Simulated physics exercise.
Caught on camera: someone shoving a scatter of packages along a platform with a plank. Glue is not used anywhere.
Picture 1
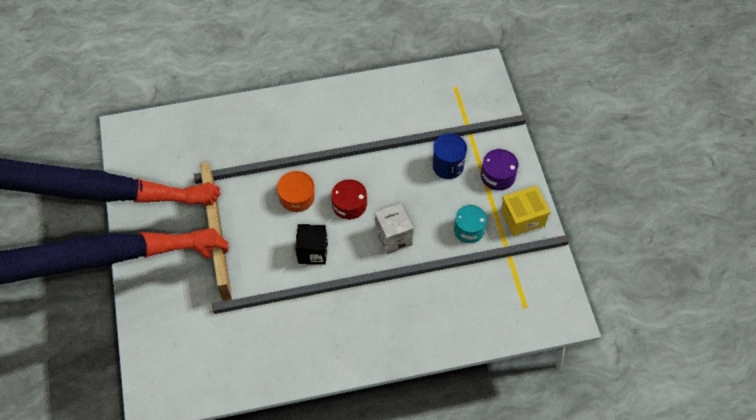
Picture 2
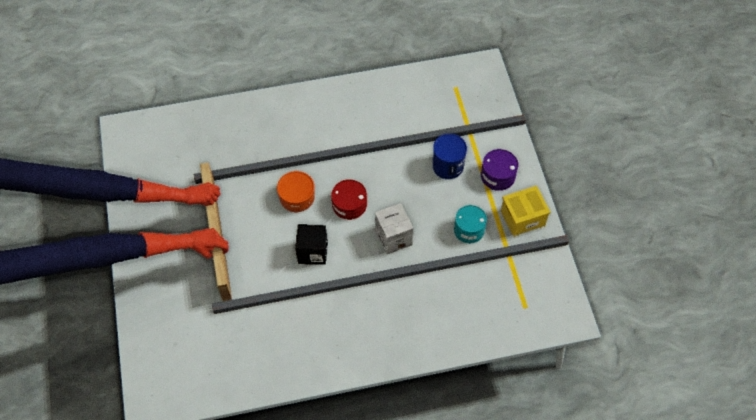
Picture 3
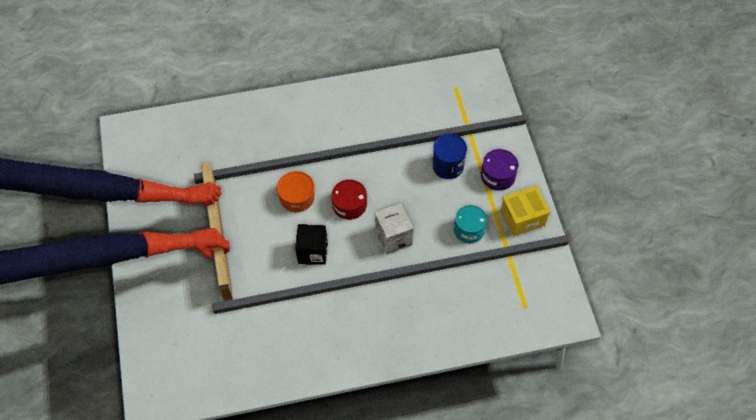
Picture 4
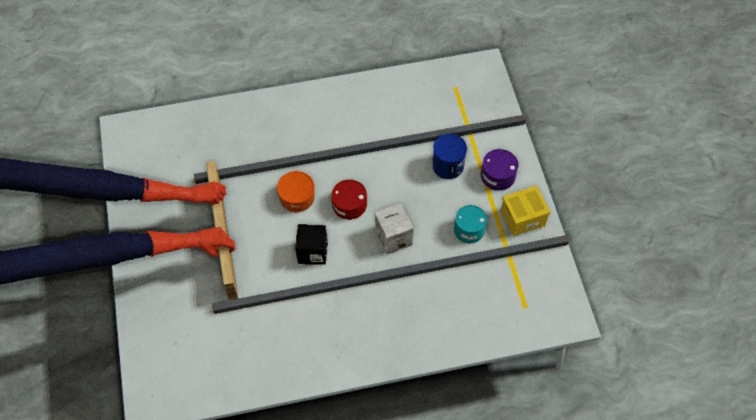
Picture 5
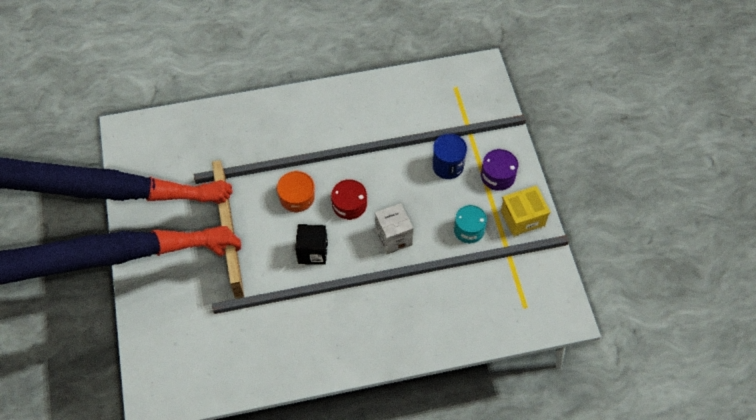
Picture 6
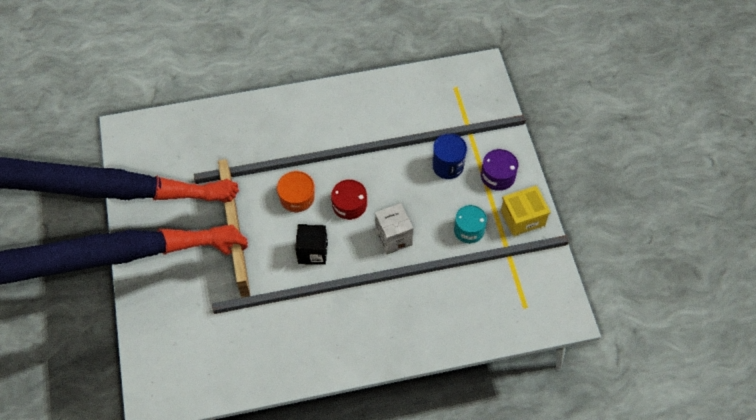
To begin with, two gloved hands hold a wooden plank at the left end of a railed platform, with assorted round and boxy packages scattered to its right. The hands then slide the plank slightly rightward, narrowing the gap to the nearest packages, while every package stays still.
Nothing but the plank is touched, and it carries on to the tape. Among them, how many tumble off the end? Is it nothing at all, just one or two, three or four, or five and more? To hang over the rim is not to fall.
After that push, what drops off the edge is fewer than three, not none.
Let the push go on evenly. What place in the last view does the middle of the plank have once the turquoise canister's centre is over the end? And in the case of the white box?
The middle is at (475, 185) when it's the turquoise canister, and at (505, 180) when it's the white box.
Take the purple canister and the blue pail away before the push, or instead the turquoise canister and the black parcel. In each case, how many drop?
First try: 2 fallen; other try: 0.
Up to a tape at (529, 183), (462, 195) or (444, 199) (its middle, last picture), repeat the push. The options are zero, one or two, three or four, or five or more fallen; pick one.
Going through the places as listed, I'd say five or over, then 1 or 2, then not one.
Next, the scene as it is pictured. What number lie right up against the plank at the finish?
Contact count: 3.
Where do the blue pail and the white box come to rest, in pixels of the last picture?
(527, 135), and the other (540, 204).
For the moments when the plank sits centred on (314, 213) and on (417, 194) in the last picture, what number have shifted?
First 3, then 7.
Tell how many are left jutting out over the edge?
It totals 2.
Soon after, none off yet; yellow tote at rest near (525, 212); purple canister at rest near (499, 170); turquoise canister at rest near (470, 224).
In the end, the number that fall off is one or two; gone, turquoise canister and yellow tote.
